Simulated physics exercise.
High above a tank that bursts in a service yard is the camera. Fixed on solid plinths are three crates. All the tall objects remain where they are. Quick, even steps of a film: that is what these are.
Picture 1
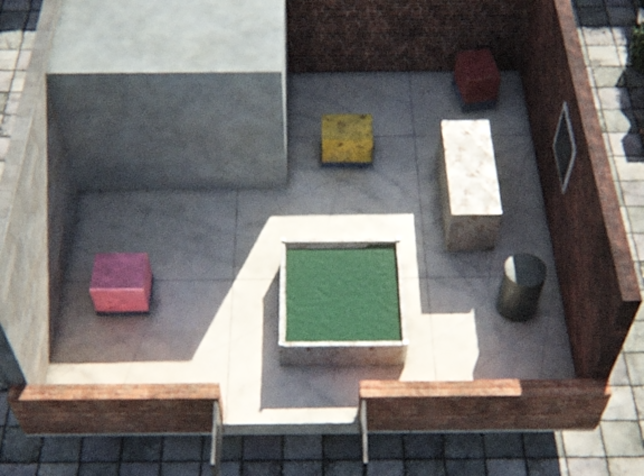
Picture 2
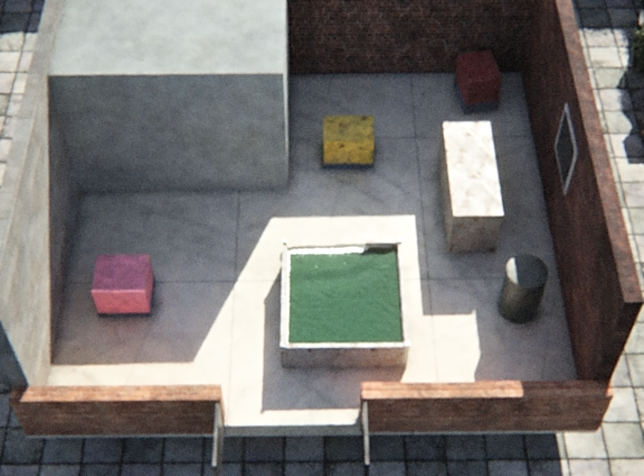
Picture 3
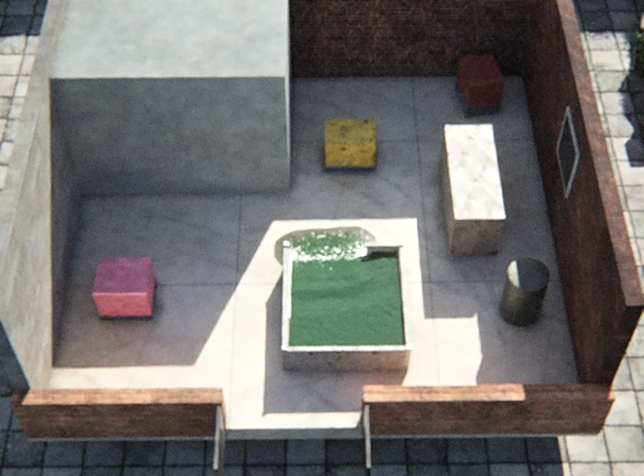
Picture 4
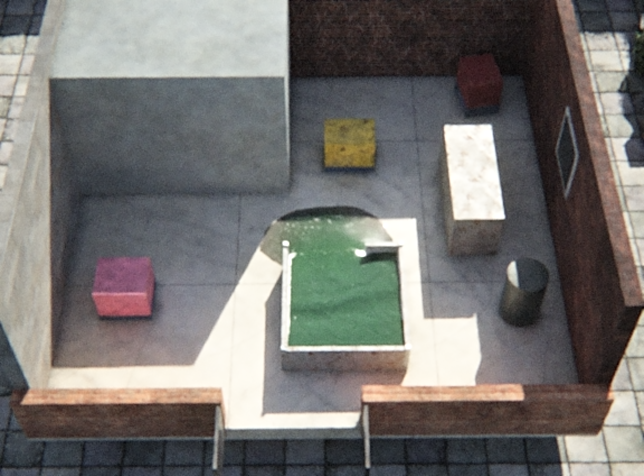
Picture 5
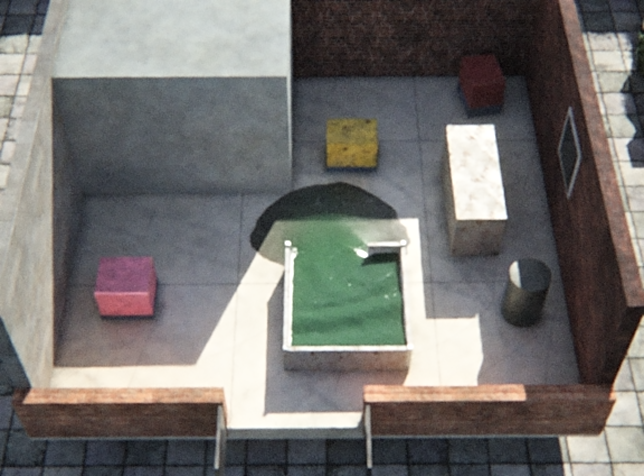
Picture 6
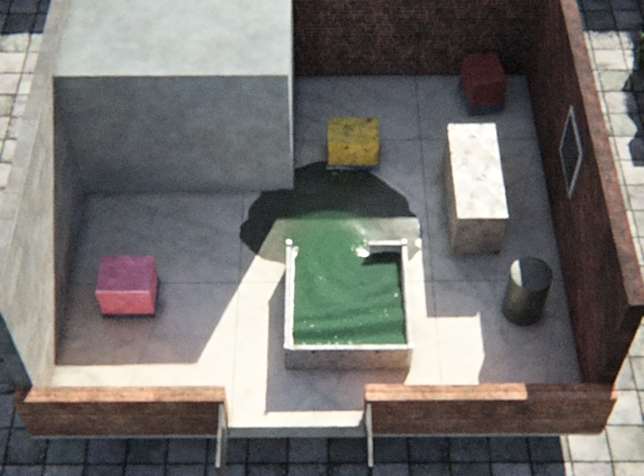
At first, green water lies still in a square tank in a walled yard, with colored blocks and a dark cylinder around it. Then the tank's far side gives way and water pours out through the gap, foaming briefly before spreading in a widening dark pool across the floor toward the yellow block.
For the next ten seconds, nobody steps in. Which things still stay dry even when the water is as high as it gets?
In the end the pink crate comes through untouched, the red crate comes through untouched, the yellow crate comes through with water on it.
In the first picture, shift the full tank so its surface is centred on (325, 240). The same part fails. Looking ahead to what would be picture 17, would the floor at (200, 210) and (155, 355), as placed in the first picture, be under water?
Submerged, not reached.
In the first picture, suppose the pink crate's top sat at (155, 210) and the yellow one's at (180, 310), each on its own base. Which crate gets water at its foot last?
Last: The yellow one.
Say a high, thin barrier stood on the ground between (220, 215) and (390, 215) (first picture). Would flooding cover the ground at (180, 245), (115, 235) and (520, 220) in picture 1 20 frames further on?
As listed: Awash, awash, no water.
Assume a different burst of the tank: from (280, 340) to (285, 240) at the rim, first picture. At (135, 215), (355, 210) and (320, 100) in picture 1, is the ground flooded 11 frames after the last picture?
First: Reached by the flood. Second: Spared by the leak. Third: Spared by the leak.
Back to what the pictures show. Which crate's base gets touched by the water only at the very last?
Note: The pink-painted one.
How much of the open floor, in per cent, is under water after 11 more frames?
Roughly 25 per cent.
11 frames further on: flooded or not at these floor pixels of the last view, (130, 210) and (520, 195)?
Swamped, then clear.
A moment on, water covers 15 % of the floor; the pink crate not reached, the red crate not reached, the yellow crate water round its plinth.
Next, water covers 25 % of the floor; the pink crate not reached, the red crate water round its plinth, the yellow crate water round its plinth.
Then, water covers 40 % of the floor; the pink crate water round its plinth, the red crate water round its plinth, the yellow crate water round its plinth.
Later, water covers 60 % of the floor; the pink crate water round its plinth, the red crate water round its plinth, the yellow crate water round its plinth.
In the end, water covers 90 % of the floor; the pink crate stayed above the water, the red crate stayed above the water, the yellow crate was topped.
